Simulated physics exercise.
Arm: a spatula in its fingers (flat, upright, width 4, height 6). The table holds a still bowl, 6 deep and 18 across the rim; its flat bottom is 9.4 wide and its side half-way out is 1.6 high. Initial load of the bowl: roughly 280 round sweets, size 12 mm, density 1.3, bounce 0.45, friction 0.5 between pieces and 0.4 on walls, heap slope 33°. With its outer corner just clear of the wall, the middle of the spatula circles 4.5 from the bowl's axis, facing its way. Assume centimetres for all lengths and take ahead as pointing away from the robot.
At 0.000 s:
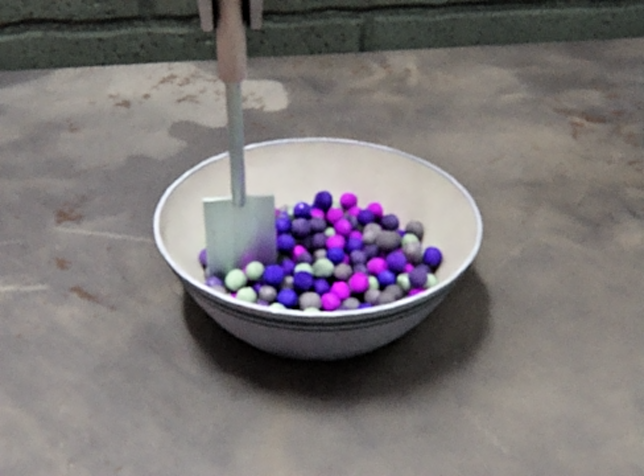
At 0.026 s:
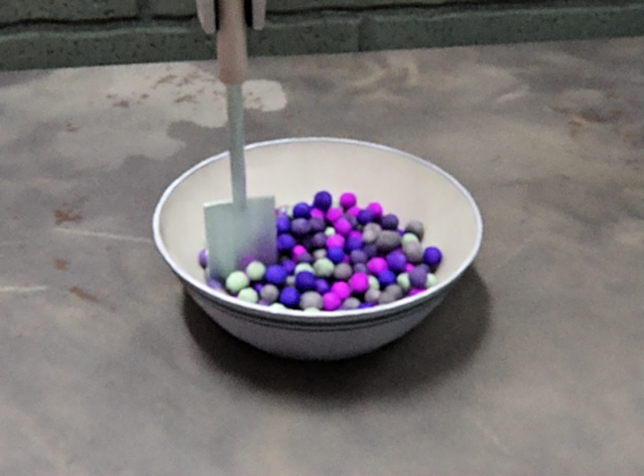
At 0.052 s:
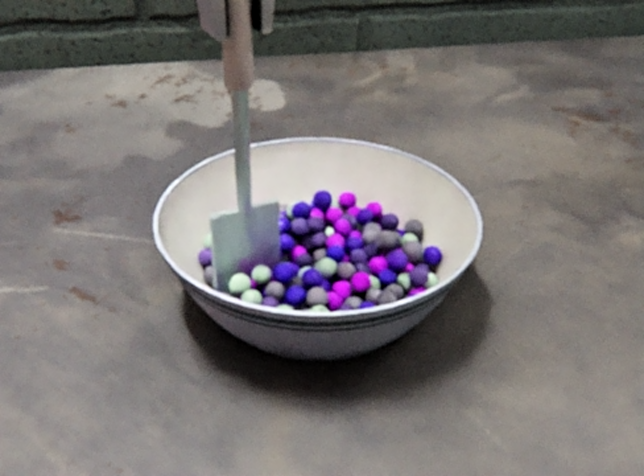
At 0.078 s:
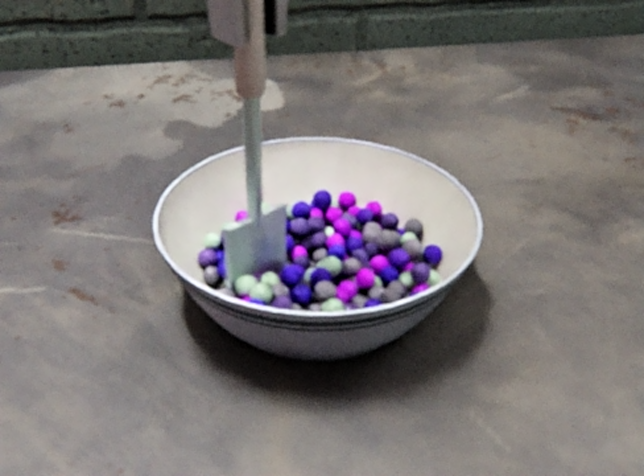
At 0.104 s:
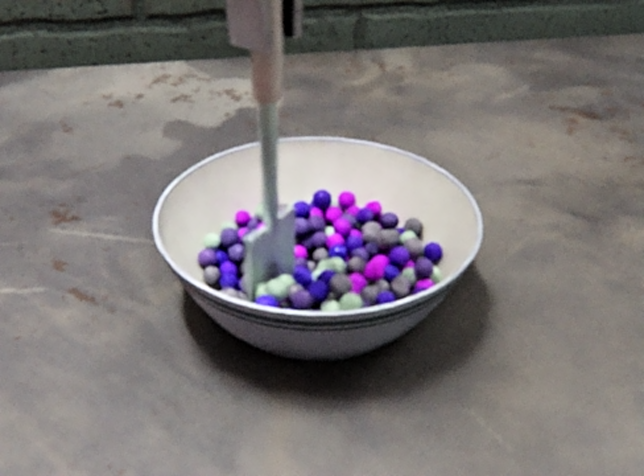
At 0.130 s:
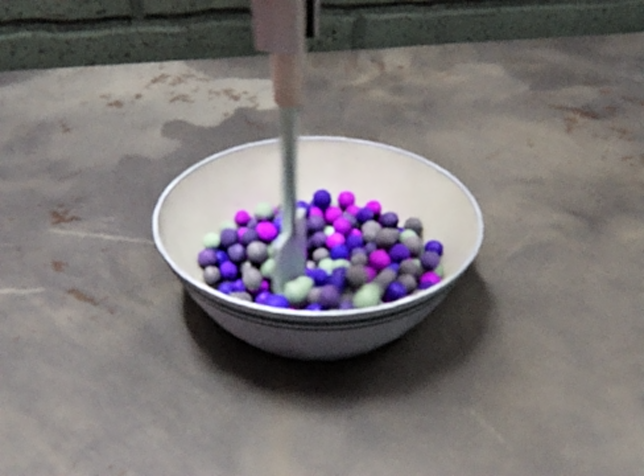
A spatula pushed slowly through a white bowl of small purple, pink, gray and pale green balls, moving from the left side toward the middle and turning edge-on while the bowl stayed still.
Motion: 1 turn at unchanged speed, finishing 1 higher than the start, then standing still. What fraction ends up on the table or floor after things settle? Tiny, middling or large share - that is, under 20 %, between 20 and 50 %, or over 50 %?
The share is tiny, under 20 %.
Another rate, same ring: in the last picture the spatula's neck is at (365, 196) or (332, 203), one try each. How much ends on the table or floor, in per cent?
Well, about 30 percent the first time and about 25 percent the second.
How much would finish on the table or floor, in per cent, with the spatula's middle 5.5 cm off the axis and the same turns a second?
Some 5 percent would.
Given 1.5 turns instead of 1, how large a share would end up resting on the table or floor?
I'd expect around 10 per cent.
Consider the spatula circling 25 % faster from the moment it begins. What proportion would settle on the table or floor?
I'd expect about 20 %.
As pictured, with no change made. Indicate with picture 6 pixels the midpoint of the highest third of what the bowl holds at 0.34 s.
The top third is centred near (399, 205) in the last picture.
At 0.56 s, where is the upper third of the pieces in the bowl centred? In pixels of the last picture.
Around (246, 204).
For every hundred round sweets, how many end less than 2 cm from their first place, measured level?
That comes to some 15 per cent.
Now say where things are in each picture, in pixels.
In the first picture, the spatula neck at (238, 173), 0° round; upper third of the load around (323, 255), from x 210 to 435, top at y 200; 284 in the bowl.
In the second picture, the spatula neck at (238, 175), 5° round; upper third of the load around (323, 256), from x 210 to 430, top at y 200.
In the third picture, the spatula neck at (244, 183), 17° round; upper third of the load around (321, 259), from x 210 to 430, top at y 200.
In the fourth picture, the spatula neck at (254, 191), 31° round; upper third of the load around (321, 269), from x 210 to 435, top at y 200.
In the fifth picture, the spatula neck at (270, 198), 45° round; upper third of the load around (334, 273), from x 205 to 435, top at y 200.
In the sixth picture, the spatula neck at (290, 202), 59° round; upper third of the load around (346, 274), from x 205 to 435, top at y 200; 284 in the bowl.
After 0.34 s, 175° round, highest piece 8 above the table; 278 in the bowl, 1 on the table or floor, 5 in flight or on the tool.
After 0.56 s, 291° round, highest piece 9 above the table; 260 in the bowl, 17 on the table or floor, 7 in flight or on the tool.
After 0.87 s, 0° round, highest piece 6 above the table; 253 in the bowl, 31 on the table or floor.
After 1.57 s, 0° round, highest piece 6 above the table; 253 in the bowl, 31 on the table or floor.
In the end, 253 in the bowl, 31 on the table or floor. That is 11 % on the table or floor.
